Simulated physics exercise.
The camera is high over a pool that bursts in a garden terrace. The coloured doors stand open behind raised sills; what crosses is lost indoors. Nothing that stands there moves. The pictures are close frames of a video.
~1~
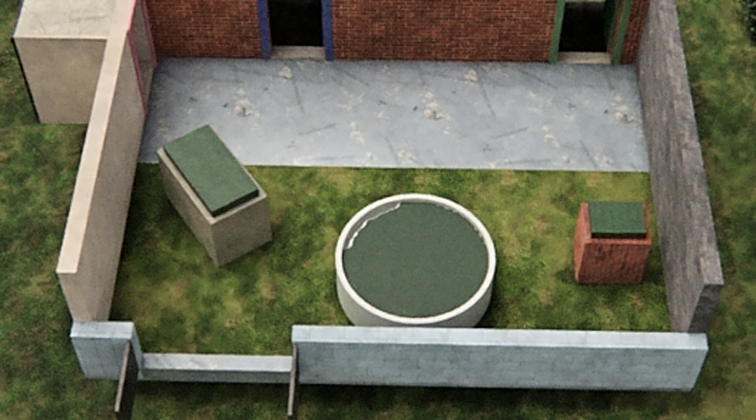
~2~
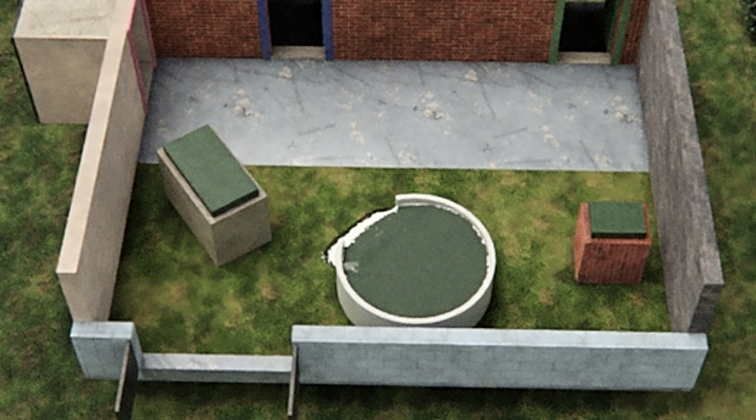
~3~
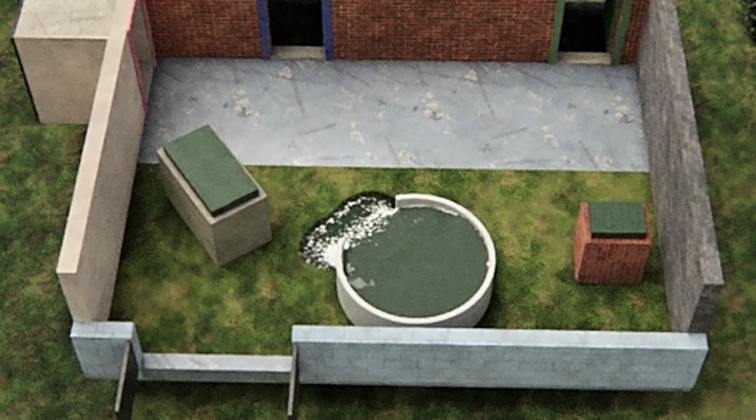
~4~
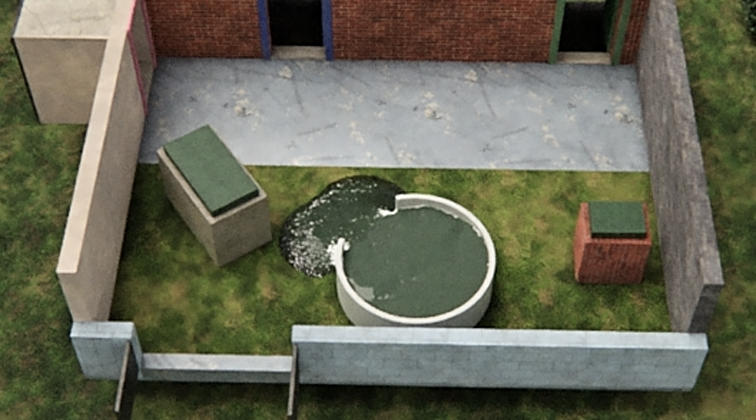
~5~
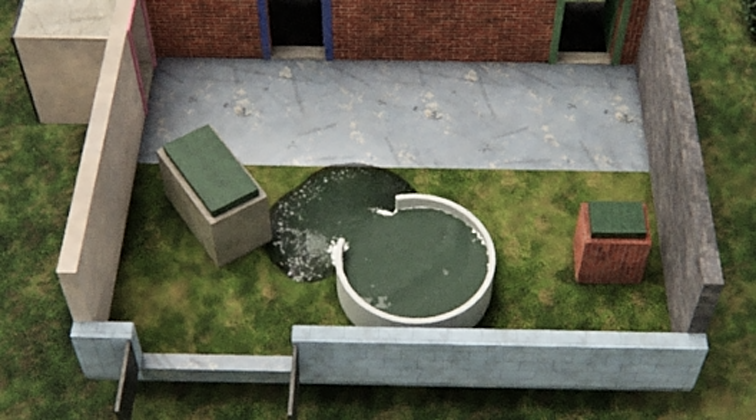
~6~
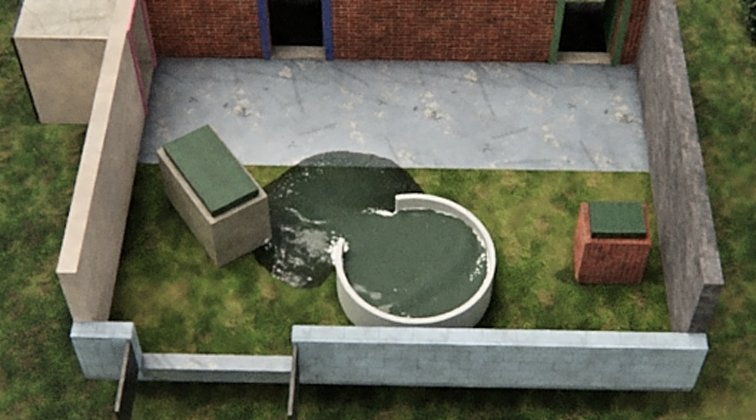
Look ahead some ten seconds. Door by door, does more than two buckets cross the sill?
In the end: The green door admits no more than that; the pink door admits no more than that; the blue door lets in a lot.
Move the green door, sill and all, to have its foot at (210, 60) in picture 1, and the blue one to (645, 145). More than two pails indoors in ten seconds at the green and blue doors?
The green one lets more in; the blue one stays under.
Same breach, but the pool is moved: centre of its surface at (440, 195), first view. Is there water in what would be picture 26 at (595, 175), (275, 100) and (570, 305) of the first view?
One after the other: Dry, covered, dry.
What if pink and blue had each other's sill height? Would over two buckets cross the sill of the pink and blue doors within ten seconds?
One by one: The pink one lets more in, the blue one lets less in.
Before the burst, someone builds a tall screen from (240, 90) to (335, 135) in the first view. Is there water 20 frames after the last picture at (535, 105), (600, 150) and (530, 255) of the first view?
In that order: Dry, free of water, not flooded.
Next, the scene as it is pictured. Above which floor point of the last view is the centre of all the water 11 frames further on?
Around (353, 224).
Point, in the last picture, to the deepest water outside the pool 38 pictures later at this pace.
Near (135, 177).
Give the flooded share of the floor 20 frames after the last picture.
Near 50 in a hundred.
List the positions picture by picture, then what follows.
The pool at (415, 260) is whole and still, in the first frame.
The front is at (329, 259), out from the gap on the pool's far side, in the second frame.
The front is at (305, 248), out from the gap on the pool's far side, in the third frame.
Water pours out on the pool's far side and has run to (284, 244), in the fourth frame.
The front is at (275, 211), out from the gap on the pool's far side, in the fifth frame.
The front is at (269, 189), out from the gap on the pool's far side, in the sixth frame.
A moment on, water covers 20 % of the floor; the green door not reached, the pink door not reached, the blue door not reached.
Next, water covers 35 % of the floor; the green door not reached, the pink door not reached, the blue door wet at the sill, nothing in.
Then, water covers 50 % of the floor; the green door not reached, the pink door wet at the sill, nothing in, the blue door over two buckets in.
Later, water covers 65 % of the floor; the green door wet at the sill, nothing in, the pink door under two buckets in, the blue door over two buckets in.
In the end, water covers 85 % of the floor; the green door wet at the sill, nothing in, the pink door under two buckets in, the blue door over two buckets in.
